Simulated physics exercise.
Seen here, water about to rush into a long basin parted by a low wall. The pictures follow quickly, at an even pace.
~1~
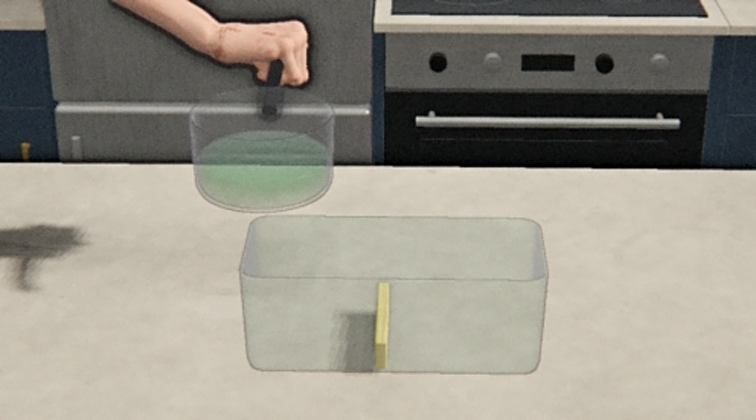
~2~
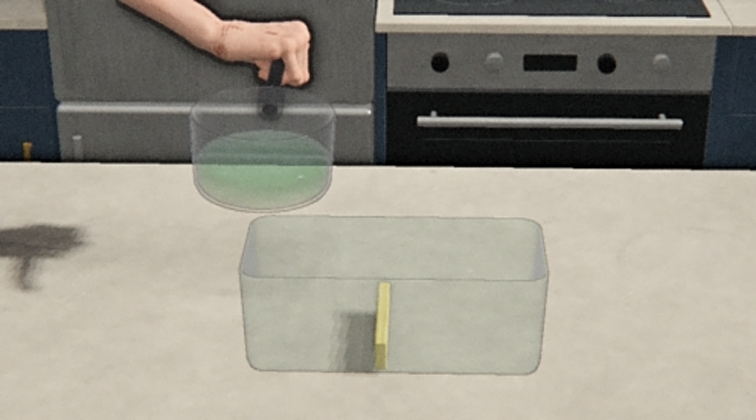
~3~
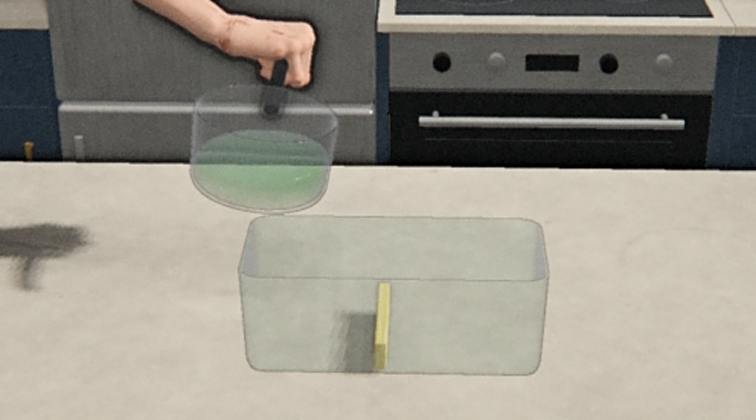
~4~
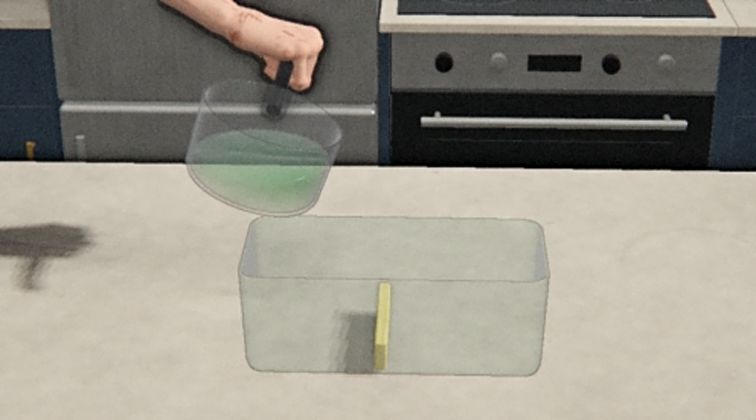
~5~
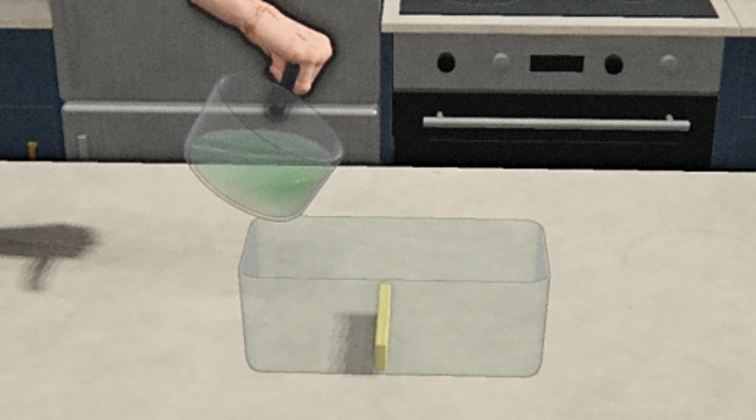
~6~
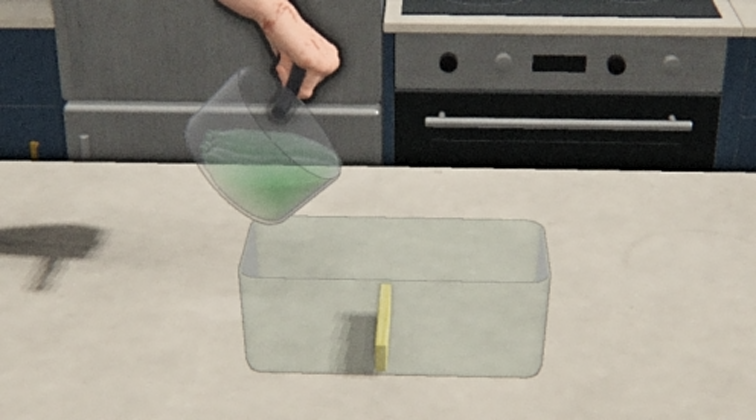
The video shows a hand holding a clear container of green liquid above a transparent rectangular basin with a low yellow divider on a countertop; the container starts upright, then the hand tilts it steadily to the right.
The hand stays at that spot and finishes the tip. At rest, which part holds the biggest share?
Most lies in the left part.
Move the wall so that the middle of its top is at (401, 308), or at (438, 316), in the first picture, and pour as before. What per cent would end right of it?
The first gives 5 %, the second 15 %.
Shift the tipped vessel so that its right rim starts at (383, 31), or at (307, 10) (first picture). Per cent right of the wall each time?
Roughly 90 per cent, and 25 per cent.
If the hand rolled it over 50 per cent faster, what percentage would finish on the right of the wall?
Near 15 %.
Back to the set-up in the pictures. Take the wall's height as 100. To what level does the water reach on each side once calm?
Left: 60 %. Right: 20 %.
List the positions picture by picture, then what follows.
The first frame shows tilt 0°; pouring edge (333, 115); surface from (198, 153) to (330, 155); the long basin's rim runs from (246, 247) to (543, 250); the wall's top is at (382, 313).
The second frame shows tilt 2°; pouring edge (334, 118); surface from (197, 152) to (330, 155).
The third frame shows tilt 9°; pouring edge (337, 125); surface from (196, 151) to (329, 155).
The fourth frame shows tilt 19°; pouring edge (341, 138); surface from (191, 148) to (330, 156).
The fifth frame shows tilt 32°; pouring edge (342, 154); surface from (190, 141) to (333, 158).
The sixth frame shows tilt 46°; pouring edge (338, 173); surface from (203, 138) to (339, 161).
A moment on, the tilt is 102° and 31 per cent is still to pour, 37 is left of the wall and 14 right of it.
Next, the tilt is 113° and 5 per cent is still to pour, 70 is left of the wall and 19 right of it.
Then the tilt is 113° and 0 per cent is still to pour, 76 is left of the wall and 23 right of it.
Later the tilt is 113° and 0 per cent is still to pour, 76 is left of the wall and 23 right of it.
At rest 76 per cent lies left of the wall, 23 right of it and 1 outside.
